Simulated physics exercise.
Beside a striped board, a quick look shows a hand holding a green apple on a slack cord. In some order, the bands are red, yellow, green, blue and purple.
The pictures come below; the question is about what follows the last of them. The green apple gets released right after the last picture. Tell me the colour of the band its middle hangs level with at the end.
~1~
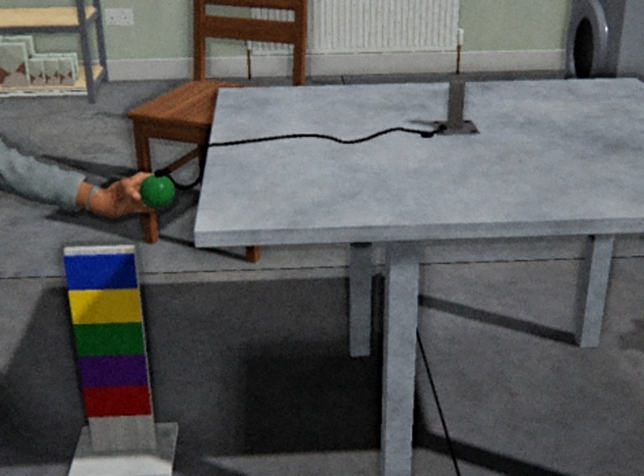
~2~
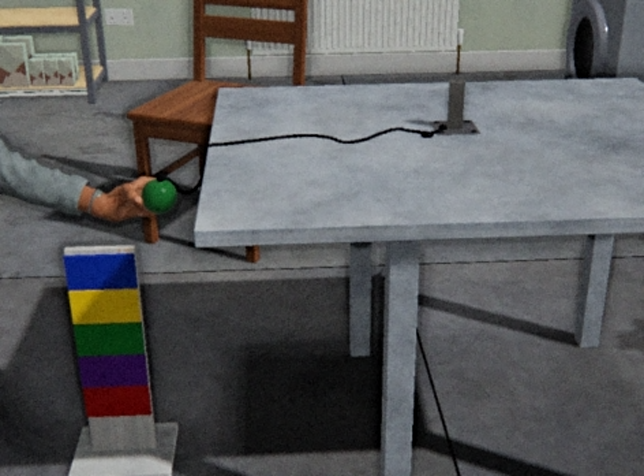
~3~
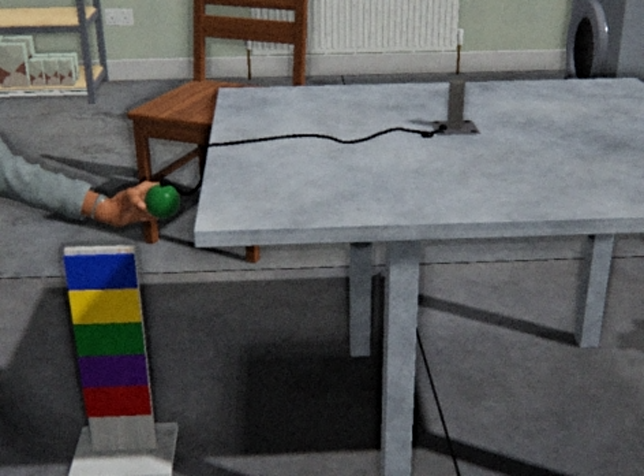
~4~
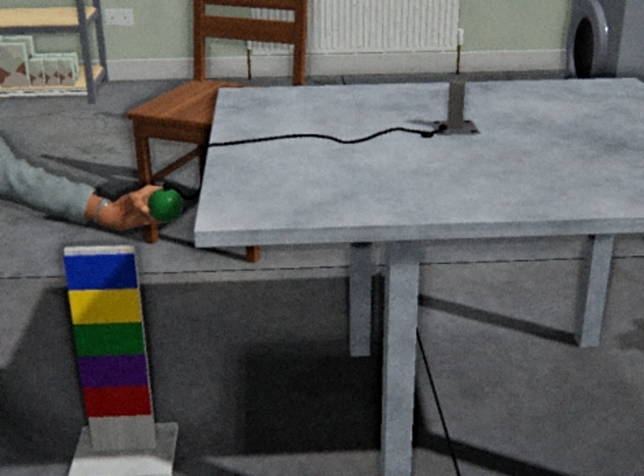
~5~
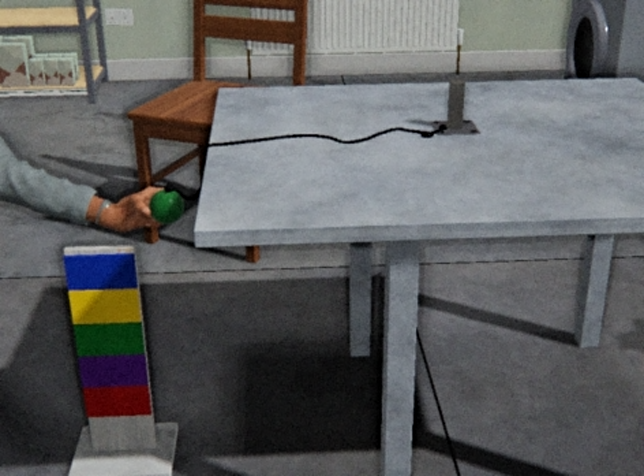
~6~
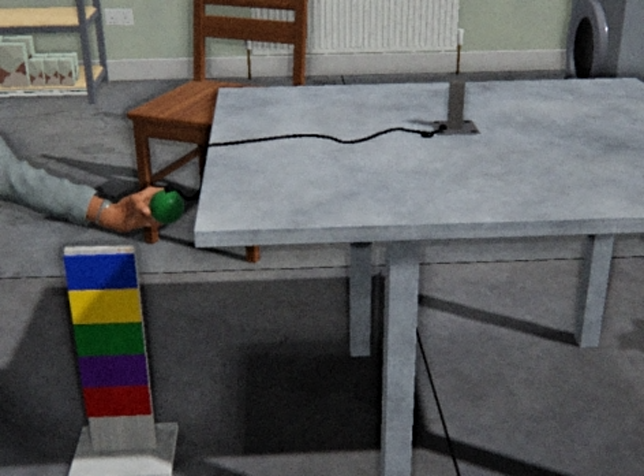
Yellow.
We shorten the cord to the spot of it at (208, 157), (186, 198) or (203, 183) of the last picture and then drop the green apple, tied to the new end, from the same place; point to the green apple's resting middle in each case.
I'd expect it near (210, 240) on the first try, near (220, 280) on the second and near (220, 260) on the third.
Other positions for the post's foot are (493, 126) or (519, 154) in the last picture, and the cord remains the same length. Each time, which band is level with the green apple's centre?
Answer, in order: Blue, blue.
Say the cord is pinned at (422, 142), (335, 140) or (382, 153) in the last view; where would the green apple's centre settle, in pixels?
Expect roughly (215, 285) for the first, (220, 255) for the second and (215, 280) for the third.
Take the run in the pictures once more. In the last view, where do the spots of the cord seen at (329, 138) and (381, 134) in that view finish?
The first lands at (272, 141), while the second lands at (339, 136).
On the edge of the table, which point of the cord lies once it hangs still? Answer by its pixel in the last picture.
Spot: Approx. (269, 139).
Early on, apple near (233, 288); level with yellow.
Midway, apple near (199, 297); level with yellow.
Finally, apple near (211, 301); level with yellow. Its middle rests at the yellow band.
